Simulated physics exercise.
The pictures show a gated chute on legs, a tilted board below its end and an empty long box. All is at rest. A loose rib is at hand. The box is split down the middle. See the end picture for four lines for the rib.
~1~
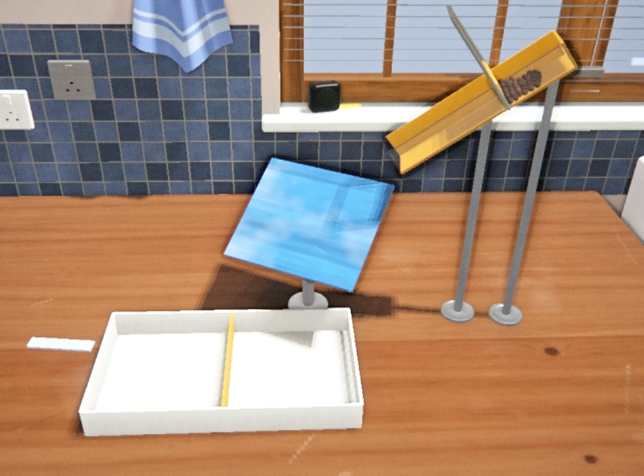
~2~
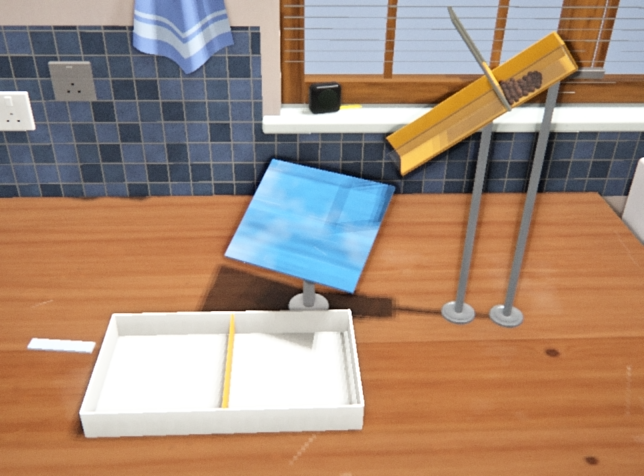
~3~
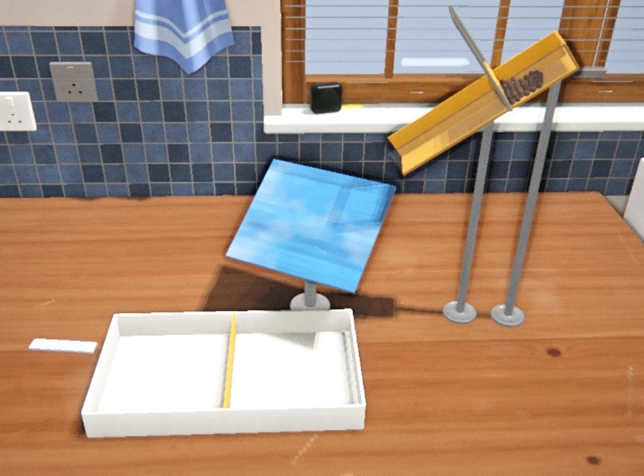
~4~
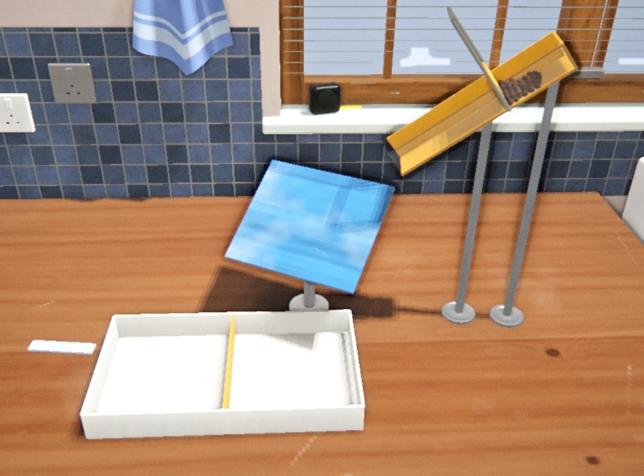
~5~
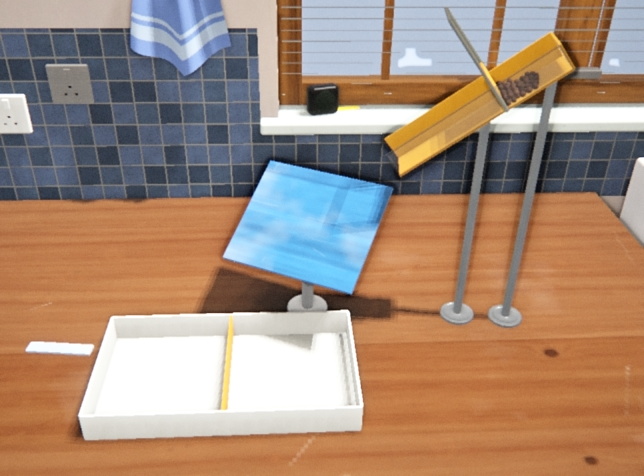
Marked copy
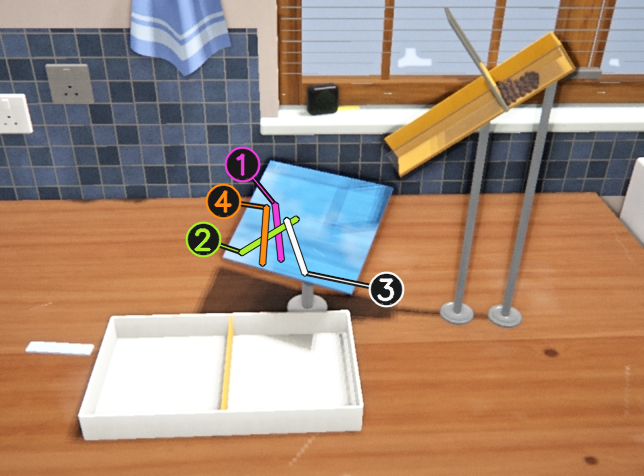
The clip opens on a wooden counter where a sloping yellow chute on thin grey legs holds a small heap of brown berries behind a gate, above a tilted blue board and an empty white box with a yellow divider. Throughout, everything stays still, apart from very slight shifts of the view.
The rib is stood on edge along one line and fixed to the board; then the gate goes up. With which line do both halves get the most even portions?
2.
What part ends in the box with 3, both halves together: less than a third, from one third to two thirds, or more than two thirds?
It is more than two thirds.
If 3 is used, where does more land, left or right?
The right half.
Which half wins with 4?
Right.
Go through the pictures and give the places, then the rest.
Load behind the gate at (518, 89), allspice berries; lip of the chute at (401, 165), sloping fairly steeply, in the first picture.
Middle of the board at (310, 221), tilted fairly steeply; middle of its low edge at (286, 273); of its high edge at (332, 172), in the second picture.
Front corners of the box at (83, 413) and (364, 405); front end of its middle wall at (225, 409); gate still shut at (490, 72), in the third picture.
Middle of the load at (518, 90); lip at (402, 166), in the fourth picture.
Middle of the load at (516, 91); lip at (400, 167), in the fifth picture.
On the marked copy, line 1 from (275, 205) to (281, 259); line 2 from (296, 219) to (241, 252); line 3 from (286, 220) to (304, 272); line 4 from (266, 207) to (262, 263).
With 1, of what is caught, a small part in the left half, nearly all in the right.
With 2, of what is caught, about half in the left half, about half in the right.
With 3, of what is caught, a stray few in the left half, nearly all in the right.
With 4, of what is caught, about a quarter in the left half, most in the right.
